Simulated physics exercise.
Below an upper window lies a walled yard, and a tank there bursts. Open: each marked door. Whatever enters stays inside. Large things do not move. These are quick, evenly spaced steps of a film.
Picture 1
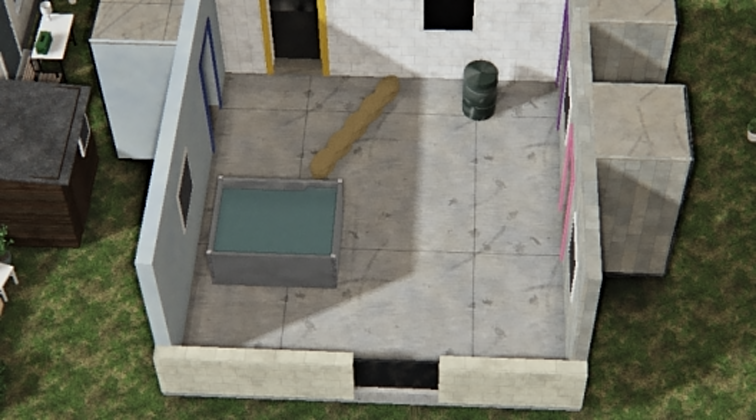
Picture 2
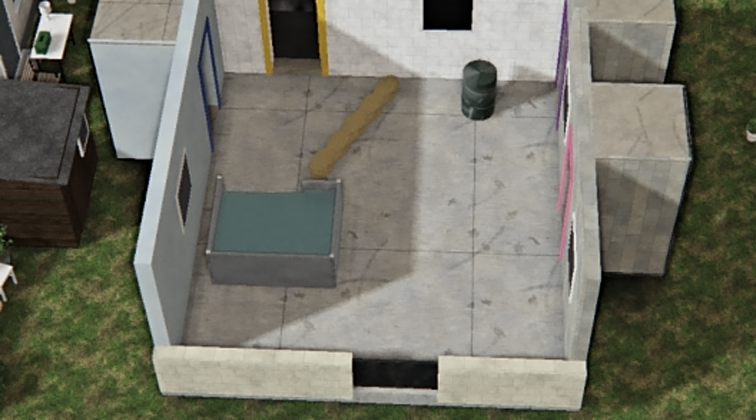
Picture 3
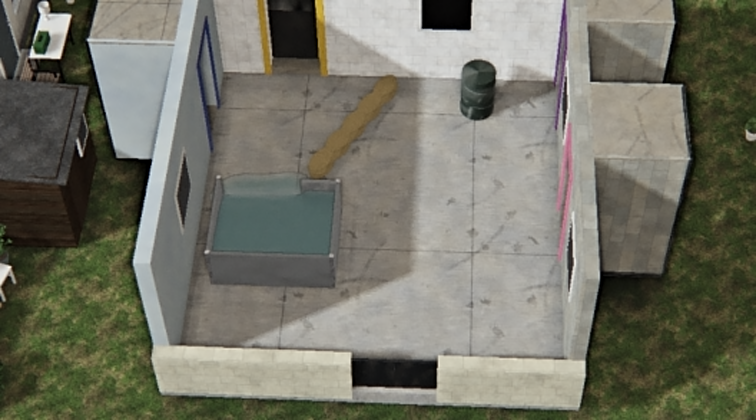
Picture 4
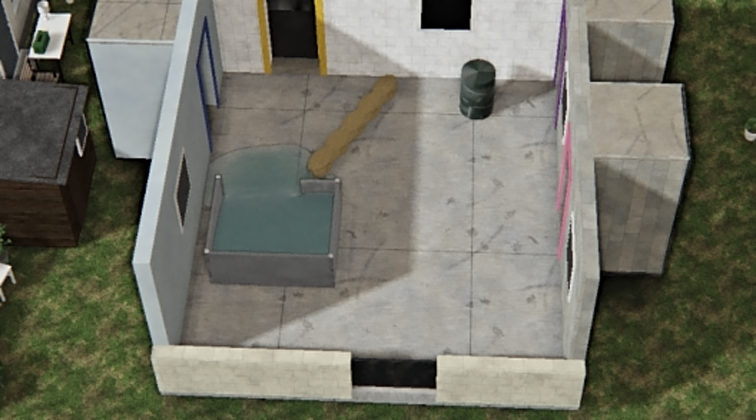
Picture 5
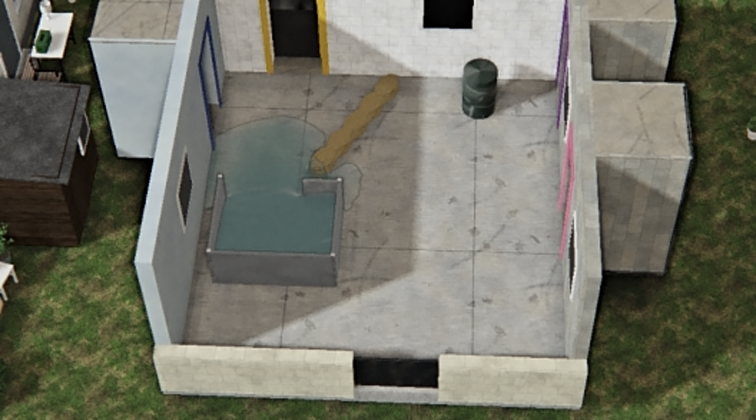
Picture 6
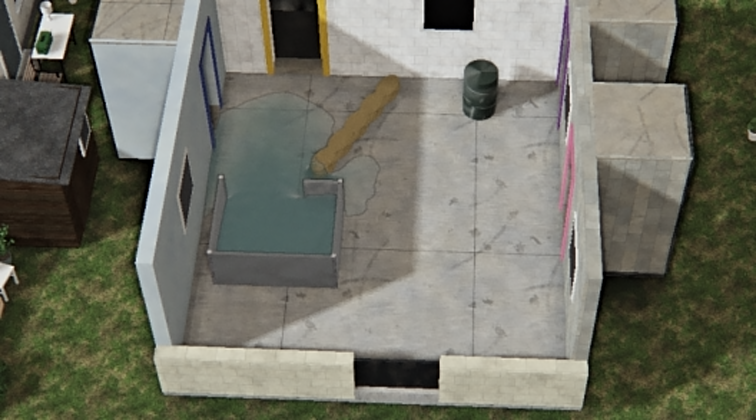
In a walled yard, a tank's far side opens and water spreads across the floor.
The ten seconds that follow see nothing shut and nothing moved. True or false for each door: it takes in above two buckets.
The pink door, false; the yellow door, true; the purple door, true; the blue door, true.
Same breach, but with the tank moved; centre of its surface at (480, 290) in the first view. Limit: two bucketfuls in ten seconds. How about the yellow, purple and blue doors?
Going through them, yellow remains below the limit, purple overshoots and blue remains below the limit.
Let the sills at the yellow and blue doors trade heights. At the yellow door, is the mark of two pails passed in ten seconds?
Yellow: Above the limit.
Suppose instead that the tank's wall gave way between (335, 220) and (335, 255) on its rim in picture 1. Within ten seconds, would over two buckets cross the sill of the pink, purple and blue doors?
The pink door tops the limit, the purple door tops the limit and the blue door stays within the limit.
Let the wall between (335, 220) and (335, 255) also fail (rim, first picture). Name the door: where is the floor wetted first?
The answer is the pink door.
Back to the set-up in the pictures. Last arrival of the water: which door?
It's the door marked pink.
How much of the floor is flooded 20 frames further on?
Close to 35 in a hundred, I think.
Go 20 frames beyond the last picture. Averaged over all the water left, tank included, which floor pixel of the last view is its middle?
The balance point is around (310, 145).
A moment on, water covers 25 % of the floor; the pink door not reached, the yellow door over two buckets in, the purple door not reached, the blue door under two buckets in.
Next, water covers 25 % of the floor; the pink door not reached, the yellow door far over two buckets in, the purple door not reached, the blue door over two buckets in.
Then, water covers 35 % of the floor; the pink door not reached, the yellow door far over two buckets in, the purple door wet at the sill, nothing in, the blue door over two buckets in.
Later, water covers 55 % of the floor; the pink door wet at the sill, nothing in, the yellow door far over two buckets in, the purple door over two buckets in, the blue door far over two buckets in.
In the end, water covers 80 % of the floor; the pink door wet at the sill, nothing in, the yellow door far over two buckets in, the purple door over two buckets in, the blue door far over two buckets in.
